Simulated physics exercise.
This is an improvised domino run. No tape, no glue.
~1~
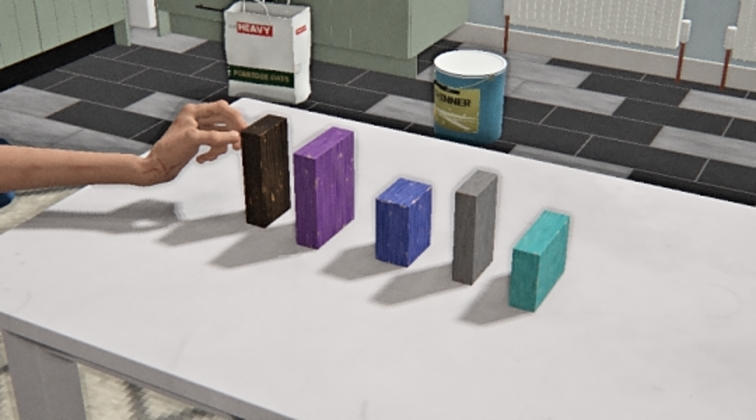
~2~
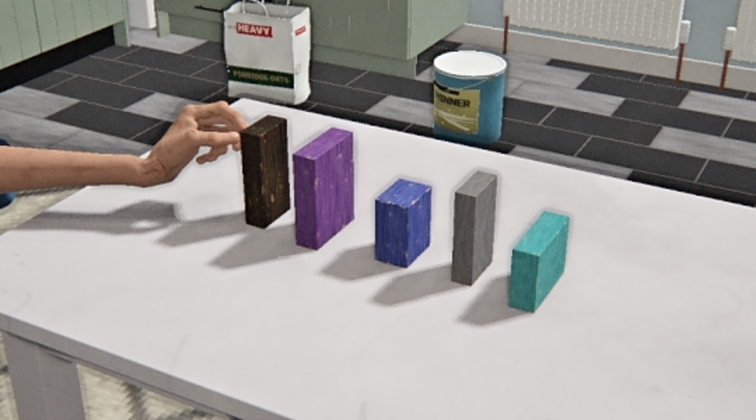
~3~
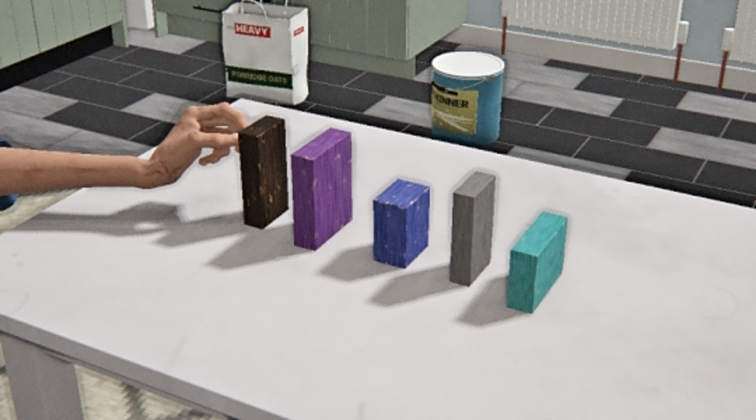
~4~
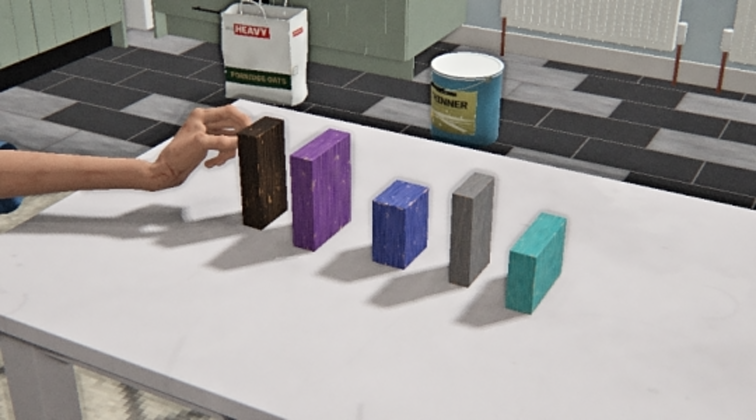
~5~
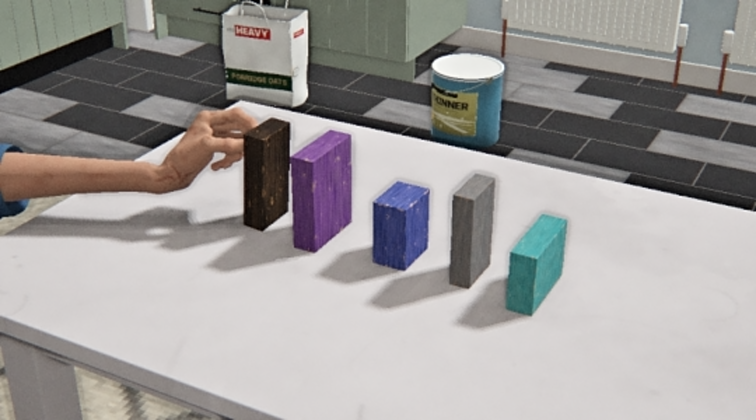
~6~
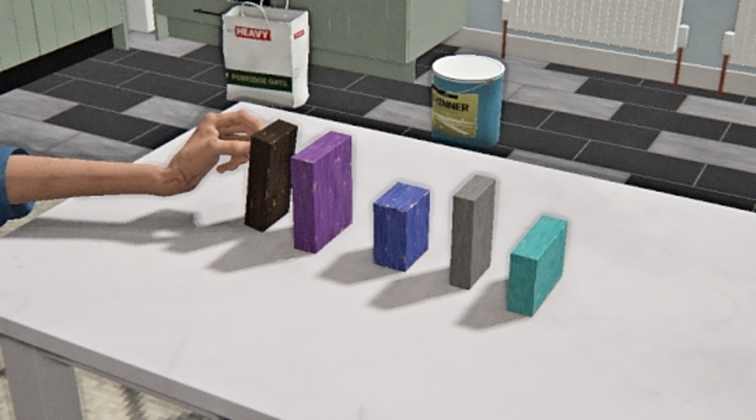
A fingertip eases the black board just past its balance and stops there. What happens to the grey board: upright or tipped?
The grey board stays upright.
Then, 0.10 s after the last picture, black board 14° over.
Then, 0.30 s after the last picture, black board 27° over.
Then, 0.80 s after the last picture, grey board resting near (472, 232).
At rest, all 3 in place. Seen from the same camera at the end, grey board near (472, 233).
